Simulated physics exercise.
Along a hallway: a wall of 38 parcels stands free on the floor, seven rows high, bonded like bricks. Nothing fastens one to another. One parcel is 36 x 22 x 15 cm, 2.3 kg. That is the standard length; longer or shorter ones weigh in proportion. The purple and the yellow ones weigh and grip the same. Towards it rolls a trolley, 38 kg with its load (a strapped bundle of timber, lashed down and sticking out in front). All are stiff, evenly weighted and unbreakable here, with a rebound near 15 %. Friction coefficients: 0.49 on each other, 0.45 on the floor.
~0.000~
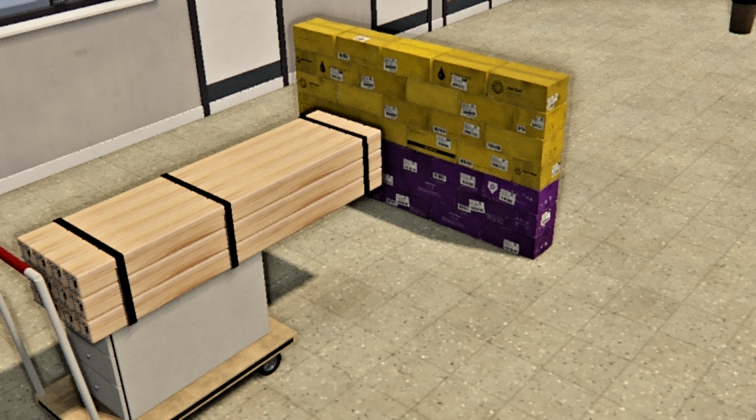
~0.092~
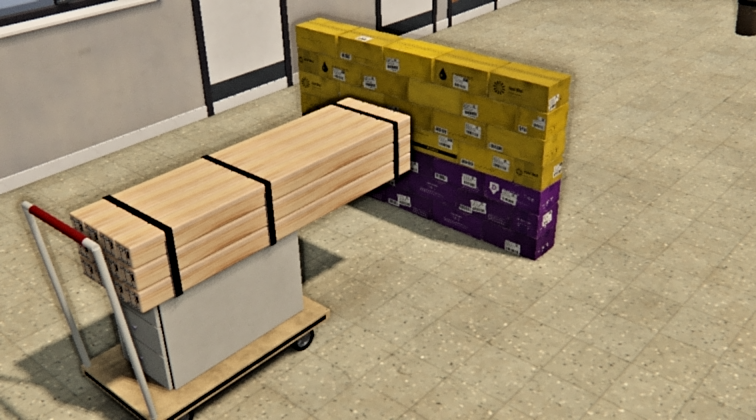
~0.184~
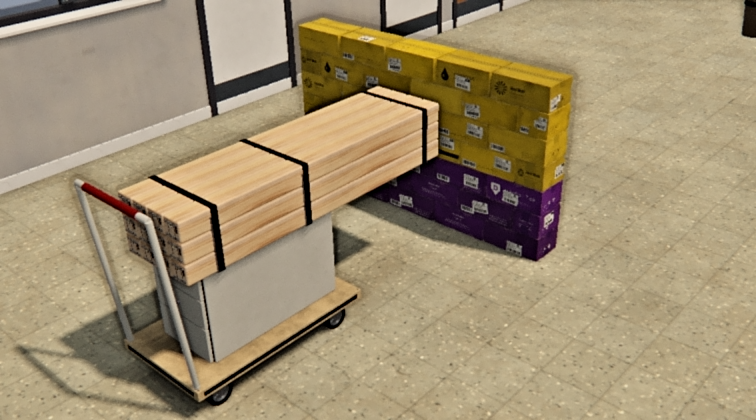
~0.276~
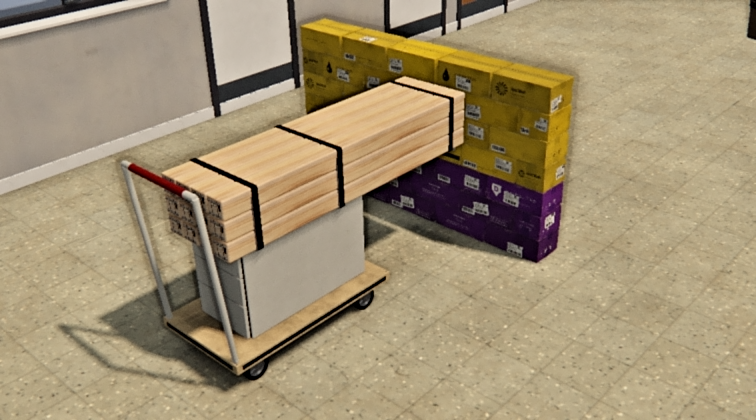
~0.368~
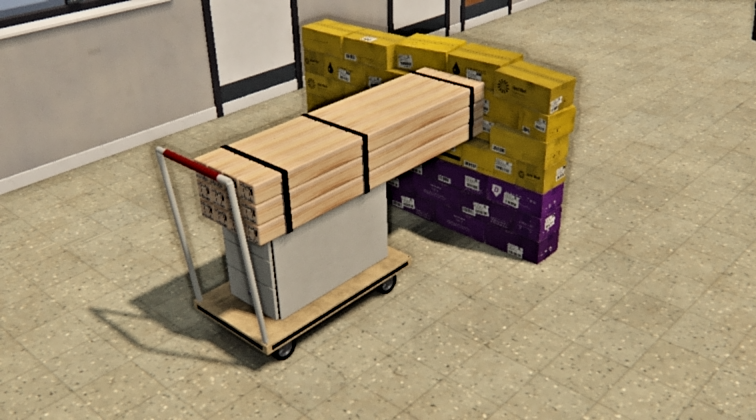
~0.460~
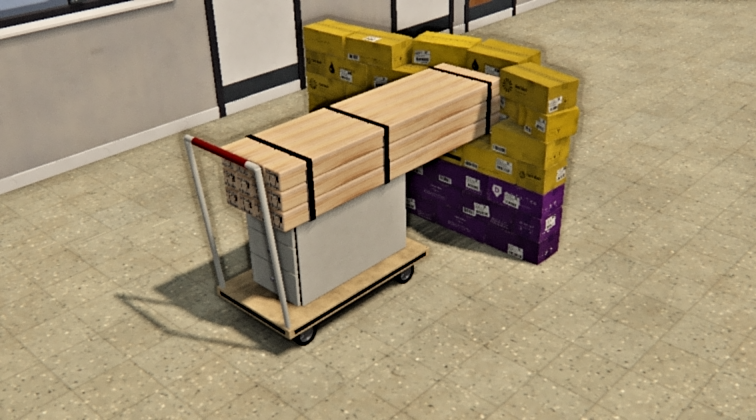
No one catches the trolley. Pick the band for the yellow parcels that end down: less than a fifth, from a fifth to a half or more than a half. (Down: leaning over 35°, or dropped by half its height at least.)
Ending down: Between a fifth and a half.
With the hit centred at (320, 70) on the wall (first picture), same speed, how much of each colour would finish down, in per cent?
Then purple 0, yellow 40 per cent.
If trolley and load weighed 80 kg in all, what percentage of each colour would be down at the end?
Then purple 0, yellow 30 per cent.
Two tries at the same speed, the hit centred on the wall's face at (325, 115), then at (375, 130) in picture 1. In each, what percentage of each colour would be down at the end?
Purple 20 then 10, yellow 60 then 80 per cent.
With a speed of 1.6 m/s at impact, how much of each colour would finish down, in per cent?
In that case purple 0, yellow 40 per cent.
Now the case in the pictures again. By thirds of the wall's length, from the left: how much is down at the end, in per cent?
Left 10, middle 40, right 30 per cent.
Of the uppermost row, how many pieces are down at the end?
4 from that row.
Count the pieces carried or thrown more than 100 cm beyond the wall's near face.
Some 4 pieces.
After 0.72 s, load 61 cm past the wall's line, still rolling; 6 of the 22 yellow parcels down (6 of 38 in all colours); top yellow parcel leaning 73°, 27 cm lower.
After 1.04 s, load 84 cm past the wall's line, still rolling; 9 of the 22 yellow parcels down (9 of 38 in all colours); top yellow parcel upside down; top purple parcel shifted 7 cm.
At rest (2.1 s), load 85 cm past the wall's line, stopped; 9 of the 22 yellow parcels down (9 of 38 in all colours); top yellow parcel upside down; top purple parcel shifted 8 cm. That is 41 per cent. As the last picture would show them, middles, top yellow parcel near (491, 126), top purple parcel near (432, 151).
